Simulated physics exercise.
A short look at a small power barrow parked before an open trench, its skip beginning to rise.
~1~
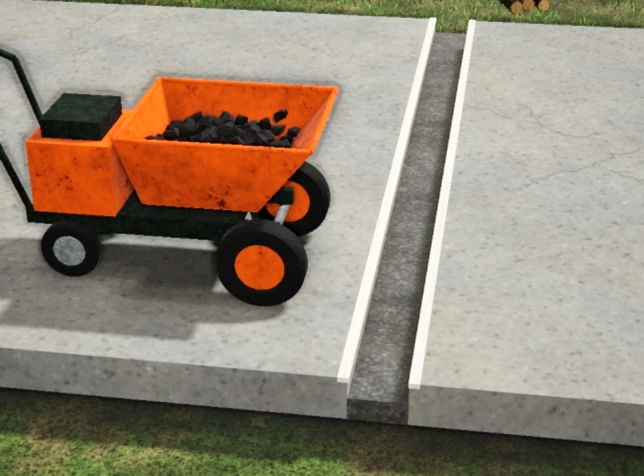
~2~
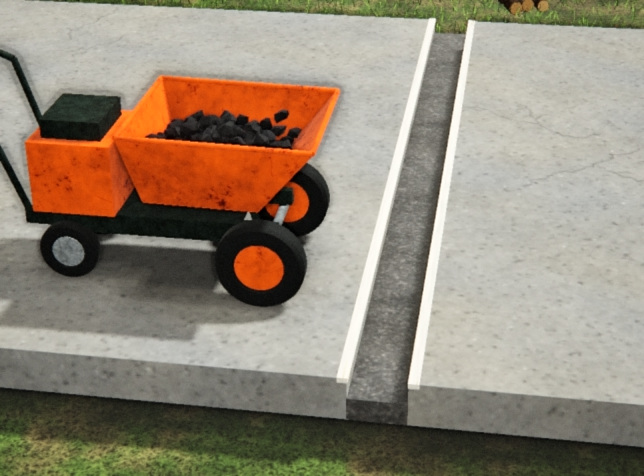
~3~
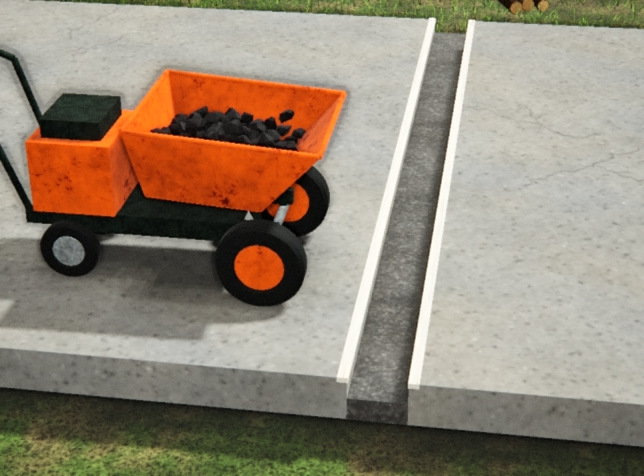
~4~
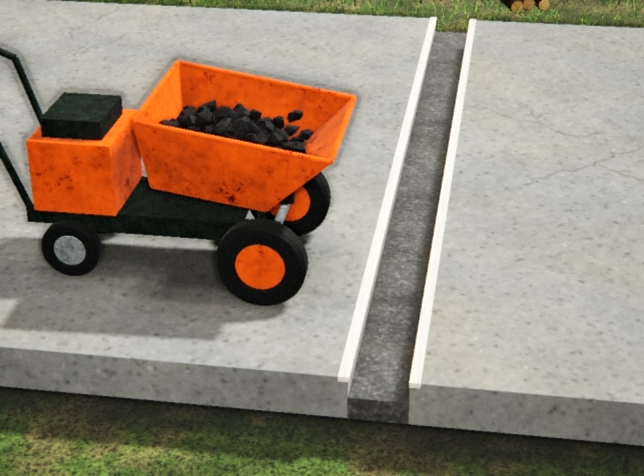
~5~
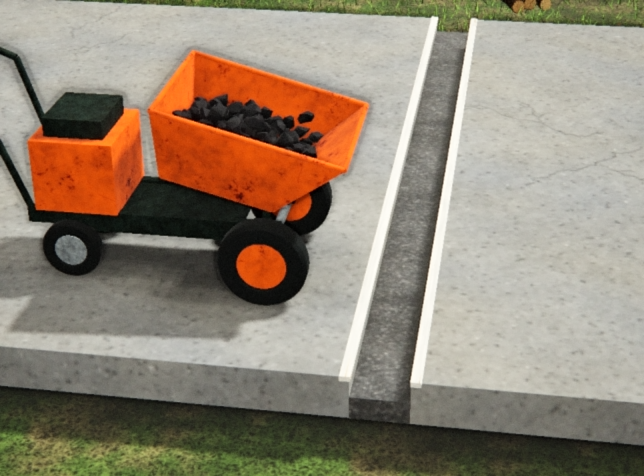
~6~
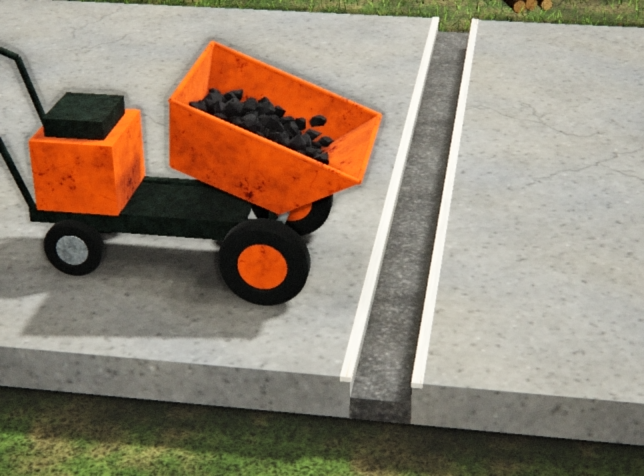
On a concrete slab beside a narrow trench, a small orange power barrow stood still while its skip, loaded with black lumps, slowly rose at the back and tilted forward to the right.
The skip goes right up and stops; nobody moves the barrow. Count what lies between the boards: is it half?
In the trench: Less than half.
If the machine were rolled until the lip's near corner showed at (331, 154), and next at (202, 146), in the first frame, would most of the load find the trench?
In turn: Below a half; not half.
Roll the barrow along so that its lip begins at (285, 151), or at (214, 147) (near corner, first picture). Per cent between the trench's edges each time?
The first gives 50 %, the second 30 %.
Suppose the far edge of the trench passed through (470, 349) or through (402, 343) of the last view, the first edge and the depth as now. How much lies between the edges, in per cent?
First some 70, then 0 per cent.
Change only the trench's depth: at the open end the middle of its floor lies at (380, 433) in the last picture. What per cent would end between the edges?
Roughly 50 in a hundred.
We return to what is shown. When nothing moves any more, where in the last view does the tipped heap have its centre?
Around (447, 273).
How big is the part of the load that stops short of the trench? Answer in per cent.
Some 0 per cent.
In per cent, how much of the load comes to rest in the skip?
Roughly 40 in a hundred.
Soon after the last picture, skip tipped steeply; all in the skip.
A little later, skip tipped right over; most in the skip; a small part in or heaped over the trench; a small part beyond it.
Later still, skip tipped right over; about a third in the skip; about a quarter in or heaped over the trench; about a third beyond it.
At rest, skip tipped right over; about a third in the skip; about a quarter in or heaped over the trench; about a third beyond it.
